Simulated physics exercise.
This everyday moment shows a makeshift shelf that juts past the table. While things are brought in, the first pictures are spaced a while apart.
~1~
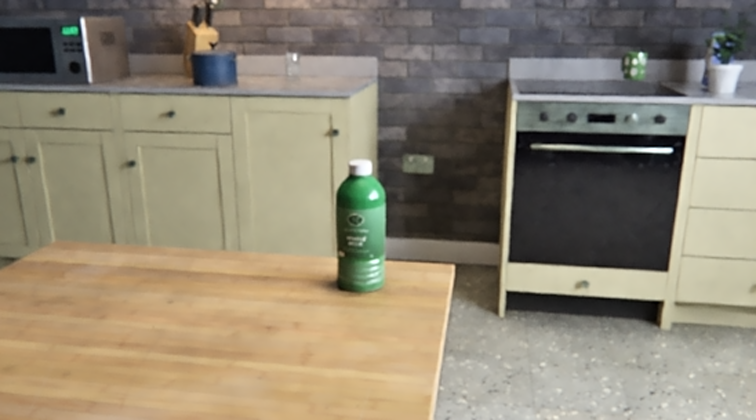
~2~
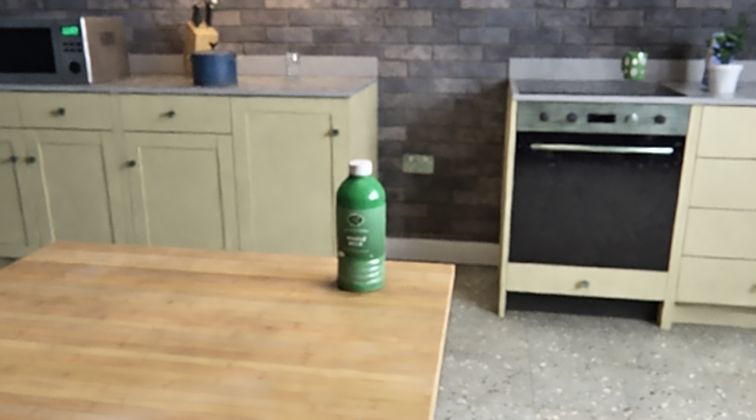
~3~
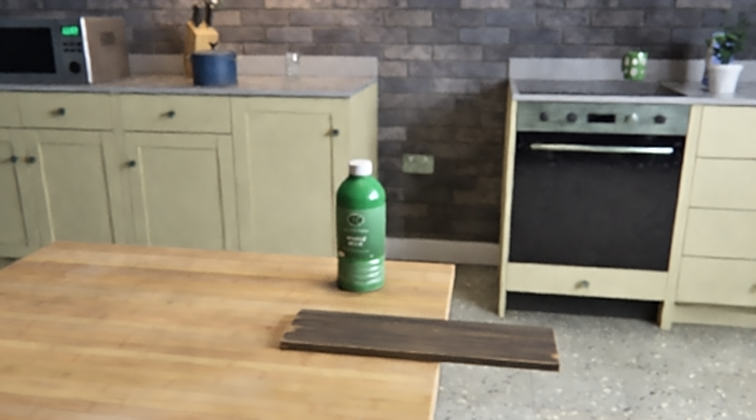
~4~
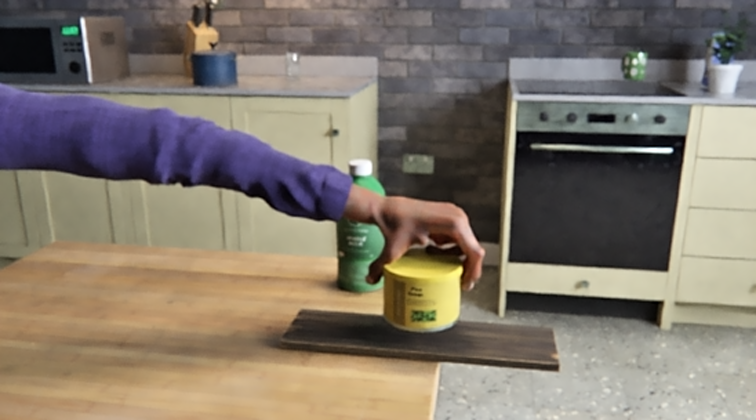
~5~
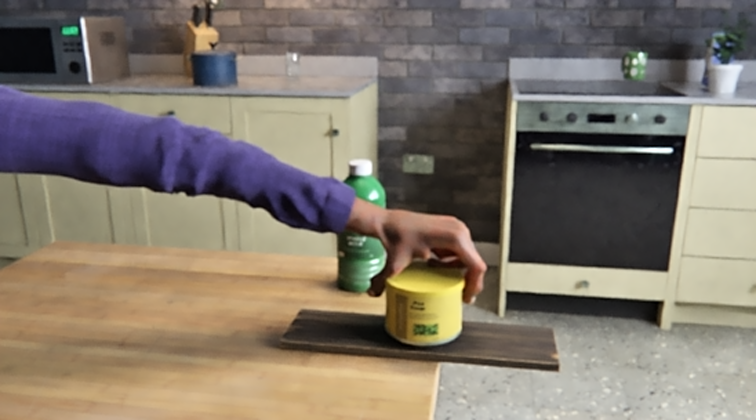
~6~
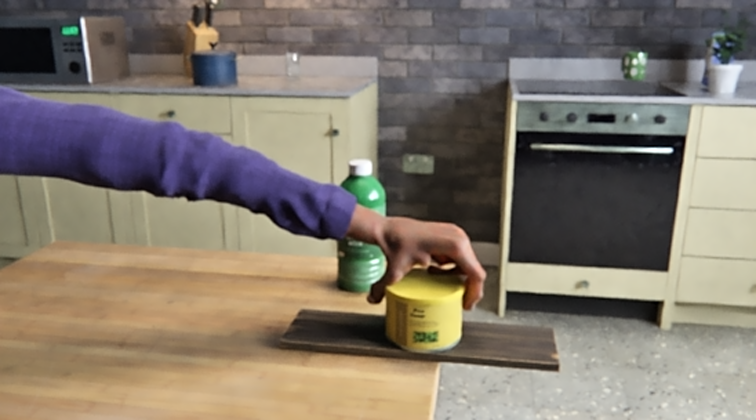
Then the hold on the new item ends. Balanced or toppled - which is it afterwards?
Balanced.
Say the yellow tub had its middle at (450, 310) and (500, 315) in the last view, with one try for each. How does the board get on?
The first time it does not fall; the second time it drops.
Then, 0.30 s on from there, no change.
Then, 0.80 s on from there, yellow tub resting near (423, 308).
In the end, all 3 unmoved. At the end, from the last picture's camera, yellow tub near (423, 308). The board stays on the table.
